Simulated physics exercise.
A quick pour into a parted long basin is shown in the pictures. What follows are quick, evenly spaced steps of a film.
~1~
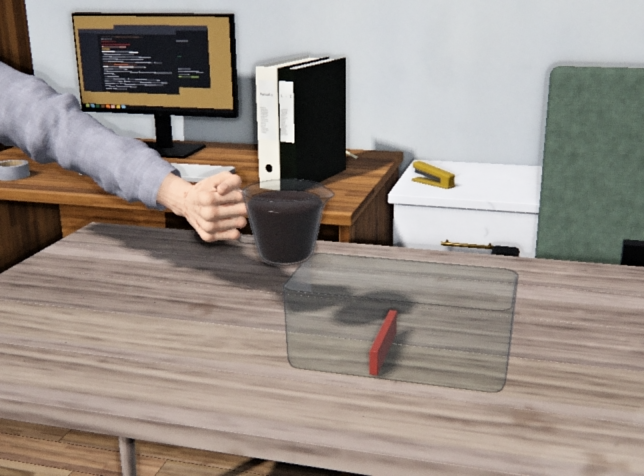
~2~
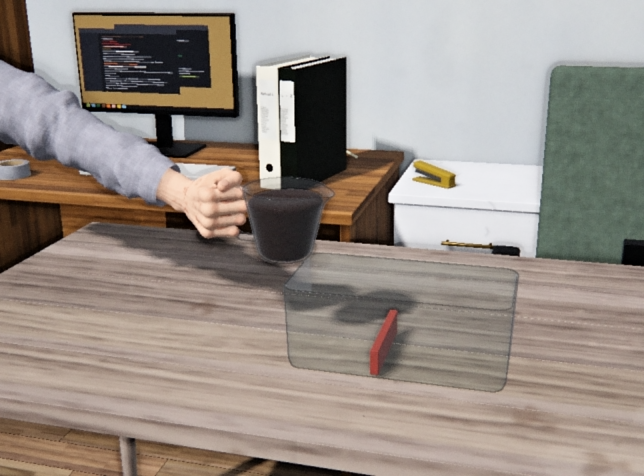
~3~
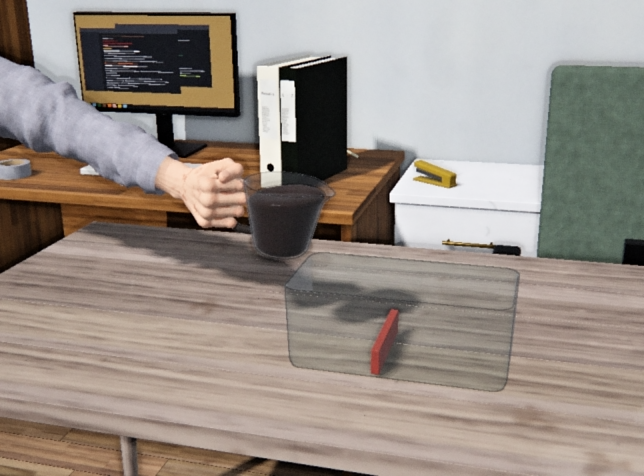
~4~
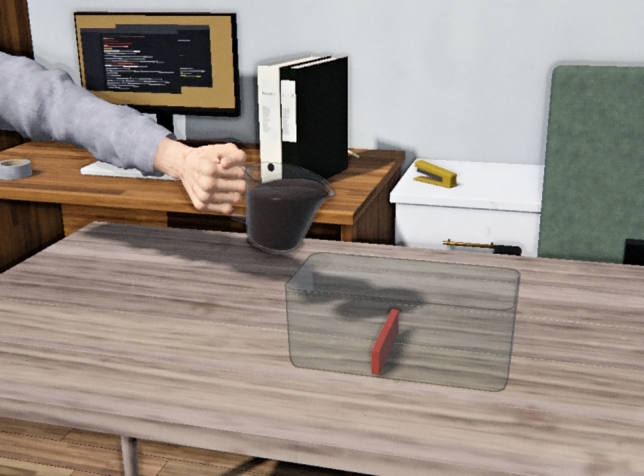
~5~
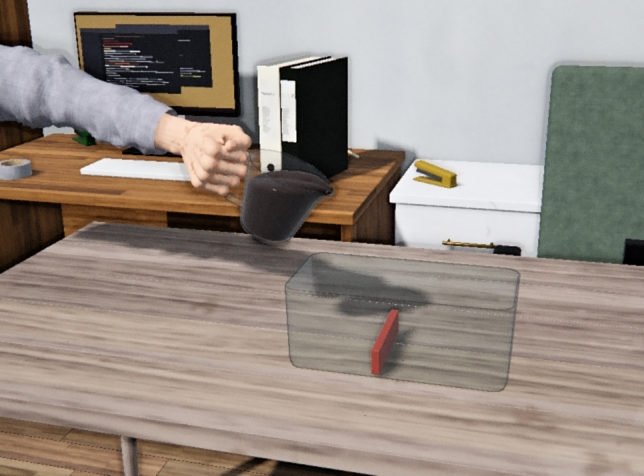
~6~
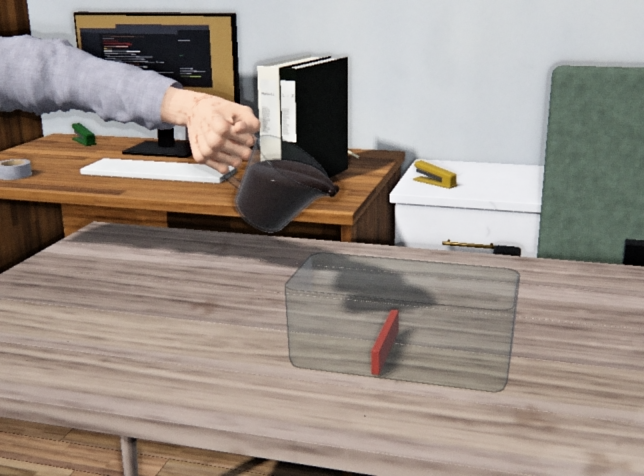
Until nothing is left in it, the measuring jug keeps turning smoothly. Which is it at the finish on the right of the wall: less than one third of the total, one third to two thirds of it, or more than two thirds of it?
At the finish the right of the wall has more than two thirds of the total.
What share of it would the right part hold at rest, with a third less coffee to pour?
75 per cent.
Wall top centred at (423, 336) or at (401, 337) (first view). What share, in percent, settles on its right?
Record: Case 1 near 15 %, case 2 near 55 %.
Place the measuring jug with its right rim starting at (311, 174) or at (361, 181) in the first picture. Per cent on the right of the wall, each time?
In order, some 65 and 75 percent.
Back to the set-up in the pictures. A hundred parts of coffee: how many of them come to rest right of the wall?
Close to 75 in a hundred.
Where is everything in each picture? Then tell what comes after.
The first frame shows tilt 0°; pouring edge (334, 195); surface from (251, 197) to (323, 202); the long basin's rim runs from (297, 271) to (515, 291); the wall's top is at (384, 331).
The second frame shows tilt 2°; pouring edge (335, 194); surface from (252, 196) to (324, 200).
The third frame shows tilt 6°; pouring edge (335, 194); surface from (252, 193) to (326, 196).
The fourth frame shows tilt 14°; pouring edge (336, 194); surface from (252, 187) to (328, 191).
The fifth frame shows tilt 24°; pouring edge (335, 194); surface from (251, 178) to (332, 190); 1 per cent is over the edge.
The sixth frame shows tilt 35°; pouring edge (335, 194); surface from (249, 170) to (331, 187); 2 per cent is over the edge.
A moment on, the tilt is 96° and 53 per cent is still to pour, 6 is left of the wall and 0 right of it.
Next, the tilt is 98° and 6 per cent is still to pour, 5 is left of the wall and 61 right of it.
Then the tilt is 98° and 0 per cent is still to pour, 10 is left of the wall and 76 right of it.
Later the tilt is 98° and 0 per cent is still to pour, 17 is left of the wall and 75 right of it.
At rest 17 per cent lies left of the wall, 76 right of it and 7 outside.
